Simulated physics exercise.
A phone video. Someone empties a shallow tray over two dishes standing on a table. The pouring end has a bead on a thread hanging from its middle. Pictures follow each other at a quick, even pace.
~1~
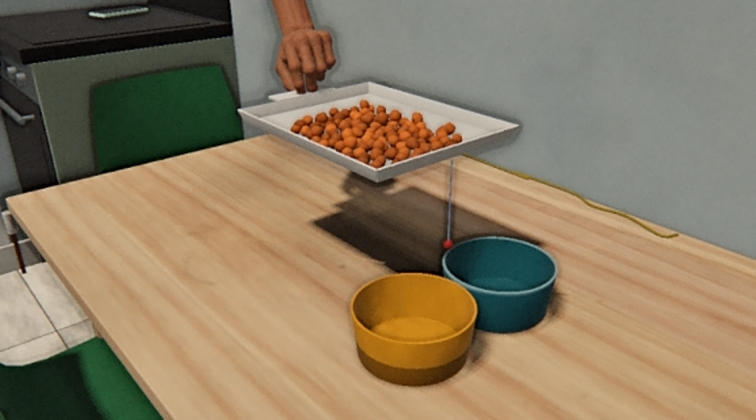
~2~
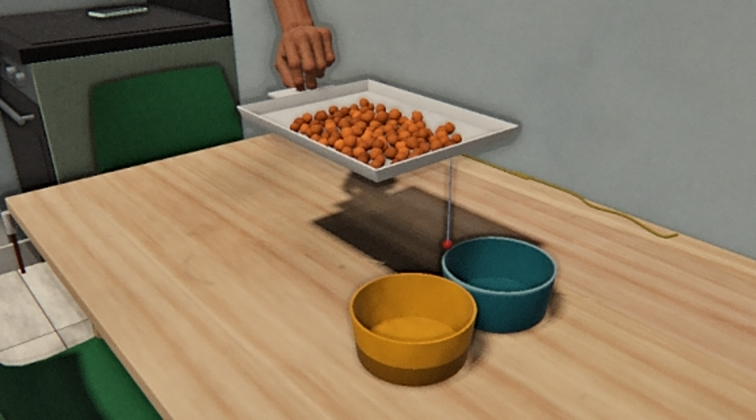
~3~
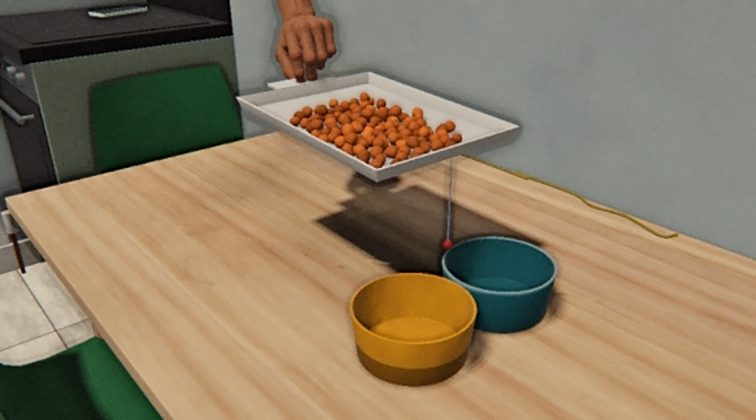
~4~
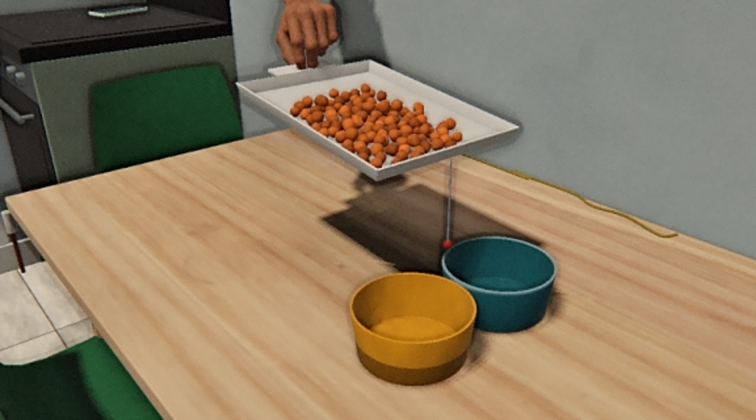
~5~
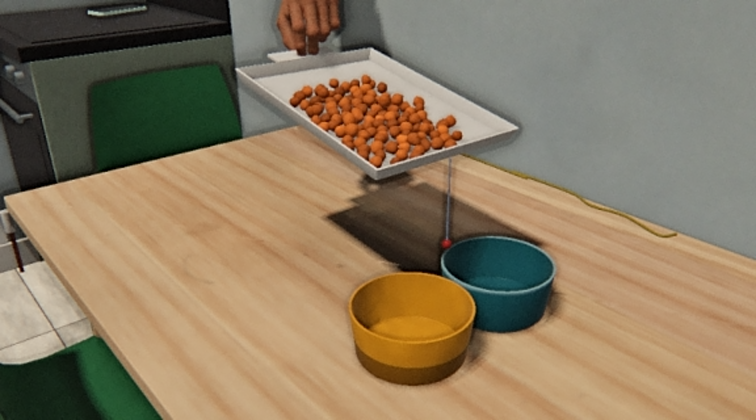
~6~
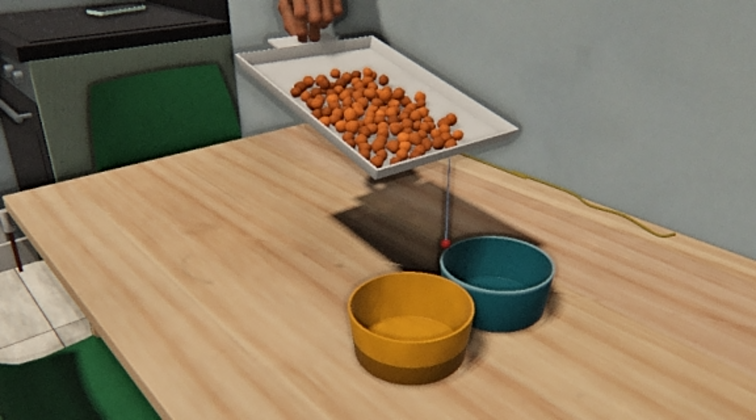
On a wooden table, a hand gradually raising one end of a white tray of orange-brown nuggets above yellow and teal bowls.
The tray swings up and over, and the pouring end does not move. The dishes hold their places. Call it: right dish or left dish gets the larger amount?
Right dish.
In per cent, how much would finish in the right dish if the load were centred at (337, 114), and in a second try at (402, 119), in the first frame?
It would be about 50 per cent for the first and about 70 per cent for the second.
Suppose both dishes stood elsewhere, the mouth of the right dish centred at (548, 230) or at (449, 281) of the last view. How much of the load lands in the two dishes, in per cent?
70 per cent, then 50 per cent.
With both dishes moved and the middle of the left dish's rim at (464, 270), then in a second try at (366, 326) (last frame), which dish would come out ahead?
For the first place, the dish on the left side; for the second, the dish on the right side.
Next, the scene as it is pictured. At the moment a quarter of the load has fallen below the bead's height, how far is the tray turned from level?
Around 80 degrees of turn.
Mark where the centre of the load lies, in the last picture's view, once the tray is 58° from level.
I'd mark the middle close to (432, 116).
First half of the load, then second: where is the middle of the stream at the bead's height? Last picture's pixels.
(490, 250), then (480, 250).
Soon after the last picture, tray tipped steeply; nearly all on the tray; a stray few in the right dish; a stray few outside both; a stray few in the air.
A little later, tray tipped right over; a small part on the tray; about a quarter in the left dish; about half in the right dish; a small part outside both; a small part in the air.
Later still, tray tipped past a quarter turn; about a quarter in the left dish; about two thirds in the right dish; a small part outside both.
At rest, tray tipped past a quarter turn; about a quarter in the left dish; about two thirds in the right dish; a small part outside both.
